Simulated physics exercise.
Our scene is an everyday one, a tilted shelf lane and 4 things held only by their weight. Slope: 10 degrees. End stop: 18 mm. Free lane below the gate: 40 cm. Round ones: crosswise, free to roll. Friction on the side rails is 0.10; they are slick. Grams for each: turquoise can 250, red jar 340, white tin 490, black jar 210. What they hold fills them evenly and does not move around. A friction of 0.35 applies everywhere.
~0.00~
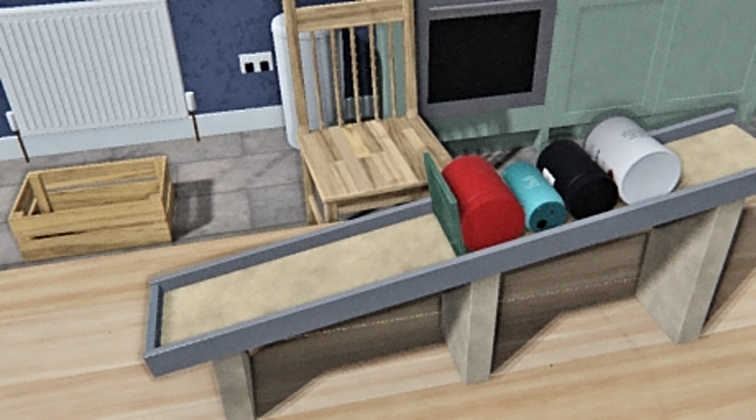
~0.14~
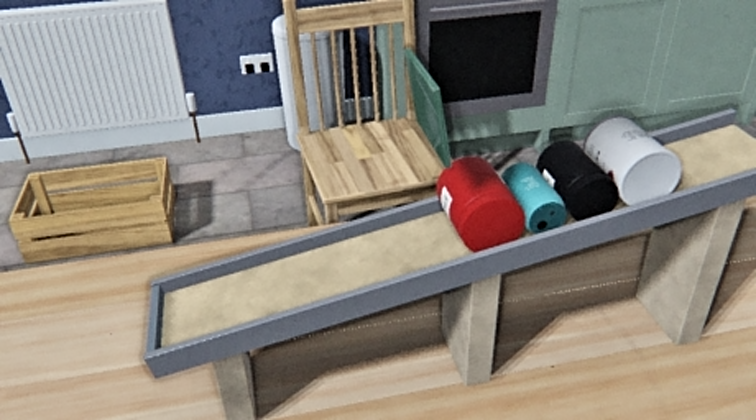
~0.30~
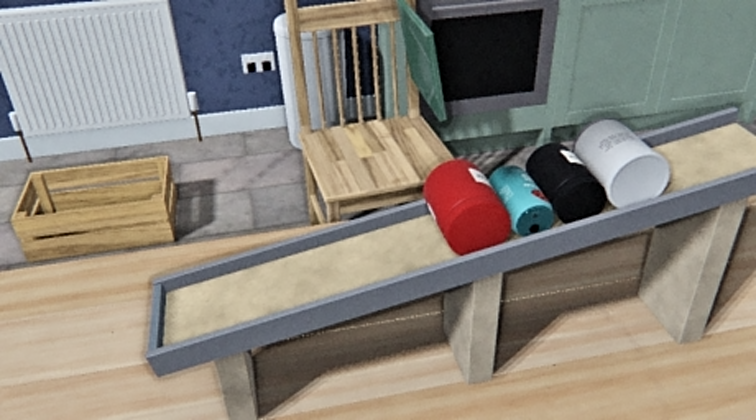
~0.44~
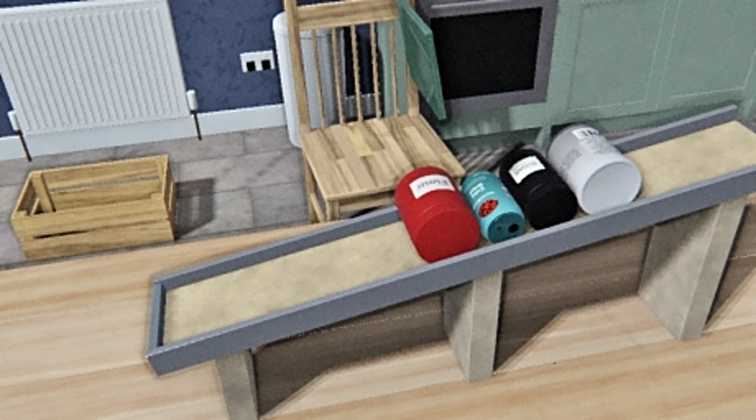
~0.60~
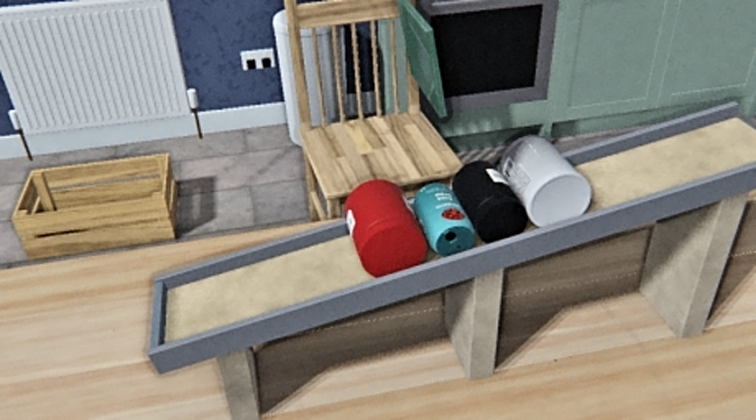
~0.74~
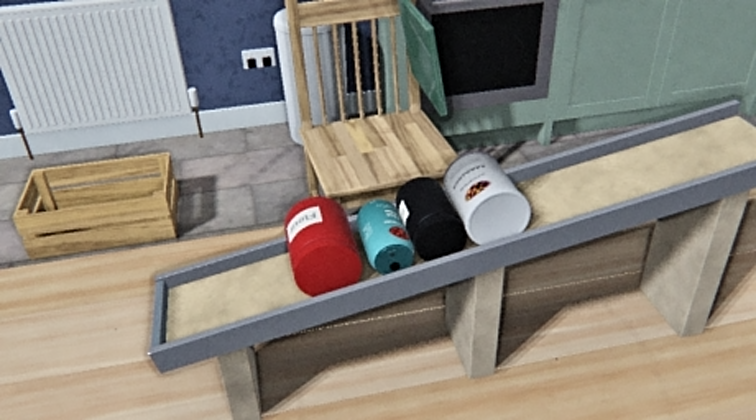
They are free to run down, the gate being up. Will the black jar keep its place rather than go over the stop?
My guess is it is kept in.
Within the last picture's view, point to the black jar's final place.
It winds up close to (180, 295).
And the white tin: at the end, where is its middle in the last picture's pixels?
Roughly pixel (235, 274).
After 0.94 s, leader 2 cm from the stop; black jar near (318, 253).
After 1.14 s, red jar now over the stop; black jar near (219, 282).
After 1.44 s, turquoise can now over the stop; black jar near (180, 295); white tin halted.
In the end (1.8 s), over the stop, turquoise can and red jar; the other 2 in the lane. In the last view, black jar near (180, 295).
